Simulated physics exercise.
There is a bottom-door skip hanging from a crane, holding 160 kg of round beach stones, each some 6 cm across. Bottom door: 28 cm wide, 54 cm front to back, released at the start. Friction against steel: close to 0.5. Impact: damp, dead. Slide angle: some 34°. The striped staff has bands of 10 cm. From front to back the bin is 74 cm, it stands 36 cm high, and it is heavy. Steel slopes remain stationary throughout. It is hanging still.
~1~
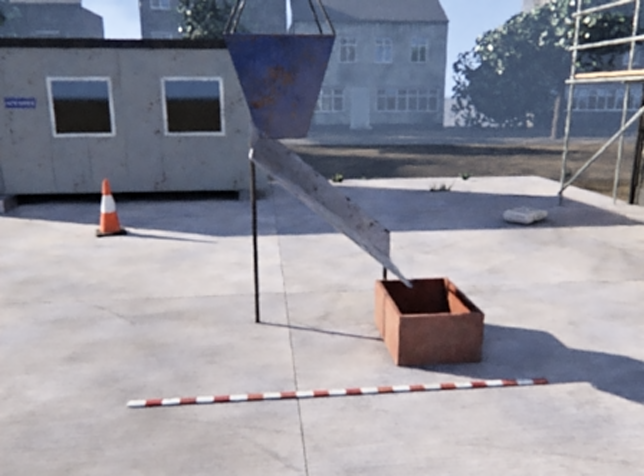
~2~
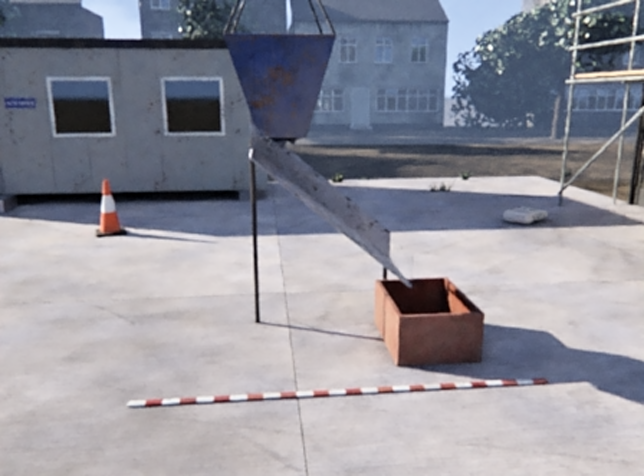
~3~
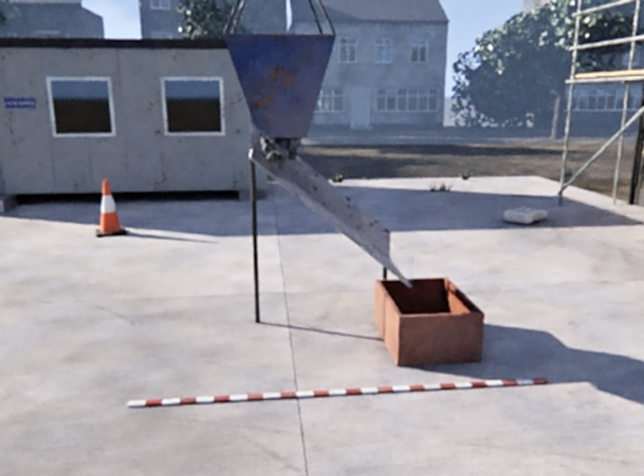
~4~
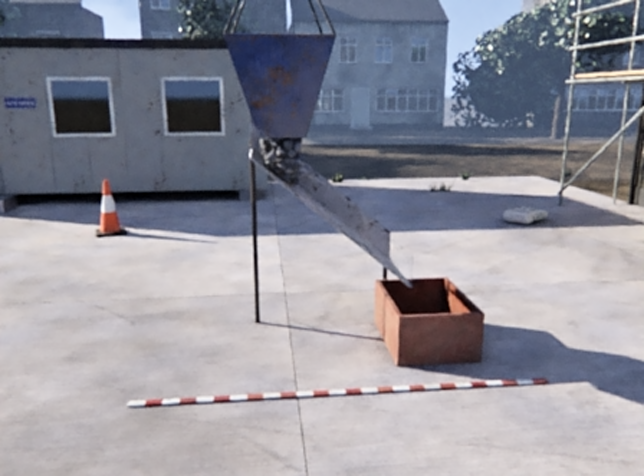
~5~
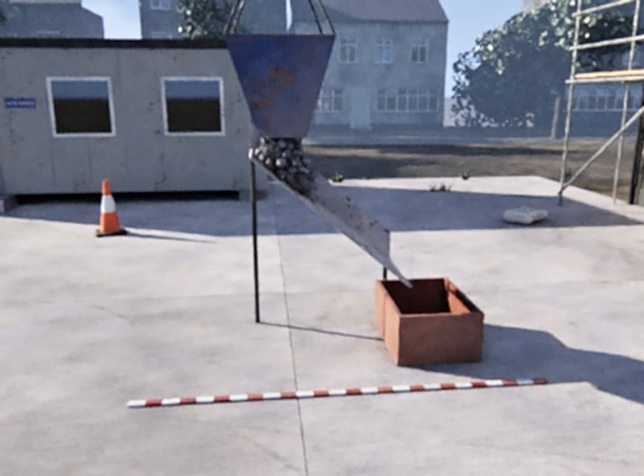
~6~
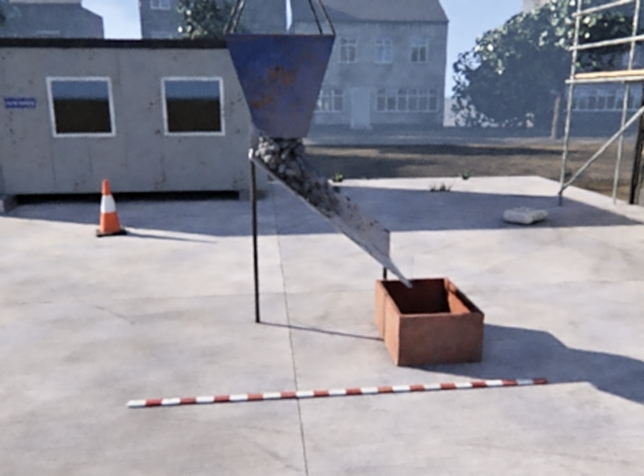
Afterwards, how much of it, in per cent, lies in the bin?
Roughly 96 in every hundred.
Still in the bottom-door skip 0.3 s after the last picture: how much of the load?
Around 10 percent.
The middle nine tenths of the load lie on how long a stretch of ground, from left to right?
50 cm.
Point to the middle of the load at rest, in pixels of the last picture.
Pixel position of the middle approx (432, 318).
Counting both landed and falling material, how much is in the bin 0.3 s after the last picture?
About 5 per cent of it.
Then, 0.3 s after the last picture, 12 % in the bottom-door skip, 79 % on the steel, 2 % falling or lying left of the bin, 7 % falling or lying in the bin; the stones farthest right are at (438, 302).
Then, 0.7 s after the last picture, 0 % in the bottom-door skip, 47 % on the steel, 53 % falling or lying in the bin; the stones farthest right are at (457, 315).
Then, 1.3 s after the last picture, 0 % in the bottom-door skip, 97 % falling or lying in the bin, 3 % falling or lying beside or right of the bin; the stones farthest right are at (531, 335).
Then, 2.2 s after the last picture, 0 % in the bottom-door skip, 96 % falling or lying in the bin, 4 % falling or lying beside or right of the bin; the stones farthest right are at (584, 328).
Then, 4.1 s after the last picture, 0 % in the bottom-door skip, 96 % in the bin, 4 % beside or right of the bin; the stones farthest right are at (585, 328).
